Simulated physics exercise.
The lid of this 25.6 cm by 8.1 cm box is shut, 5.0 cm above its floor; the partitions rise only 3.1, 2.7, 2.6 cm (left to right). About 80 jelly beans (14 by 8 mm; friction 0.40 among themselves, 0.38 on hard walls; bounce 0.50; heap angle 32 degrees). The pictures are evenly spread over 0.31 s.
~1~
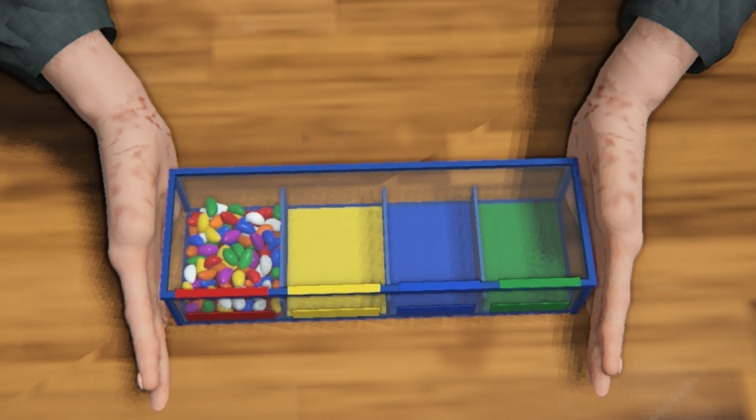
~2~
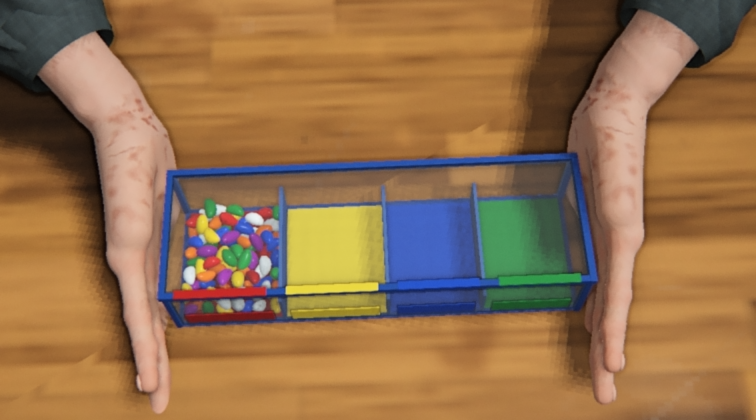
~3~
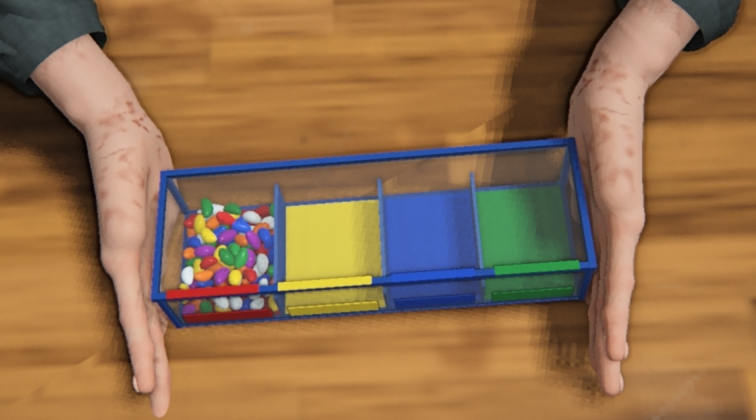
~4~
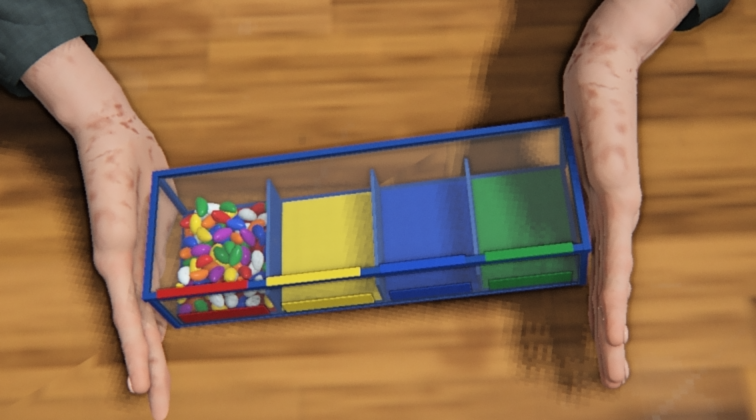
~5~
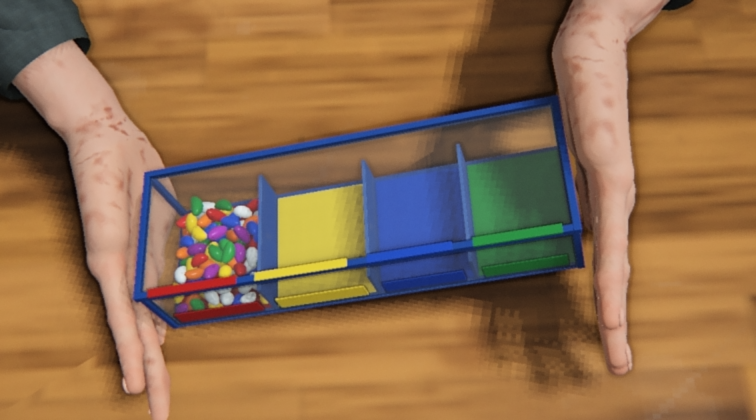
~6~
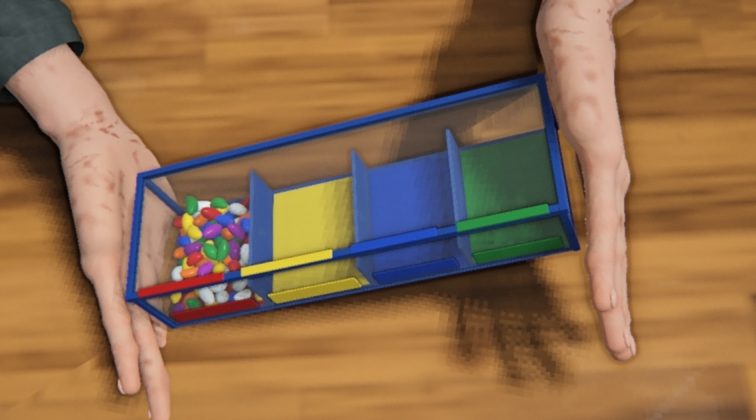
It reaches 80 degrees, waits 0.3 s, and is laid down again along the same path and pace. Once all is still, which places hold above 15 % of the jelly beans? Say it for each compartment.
Red compartment: Over; blue compartment: Under; green compartment: Under; yellow compartment: Under.
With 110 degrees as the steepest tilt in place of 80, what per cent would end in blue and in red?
Blue 0; red 100.
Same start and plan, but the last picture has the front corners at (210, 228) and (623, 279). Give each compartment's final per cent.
Red 55, blue 5, green 35, yellow 5.
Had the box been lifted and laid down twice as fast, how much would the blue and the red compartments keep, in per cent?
In that case blue 0, red 100.
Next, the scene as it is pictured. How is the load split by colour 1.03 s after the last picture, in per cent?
Red 100; blue 0; green 0; yellow 0.
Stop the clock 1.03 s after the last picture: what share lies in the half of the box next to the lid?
Roughly 20 per cent.
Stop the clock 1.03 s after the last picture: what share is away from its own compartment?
Roughly 0 per cent.
Then, 1.03 s after the last picture, tilt 80 degrees; red 100 %.
Then, 1.71 s after the last picture, tilt 40 degrees; red 100 %.
Then, 2.43 s after the last picture, tilt 0 degrees; red 100 %.
In the end, red 100 %, blue 0 %, green 0 %, yellow 0 %.
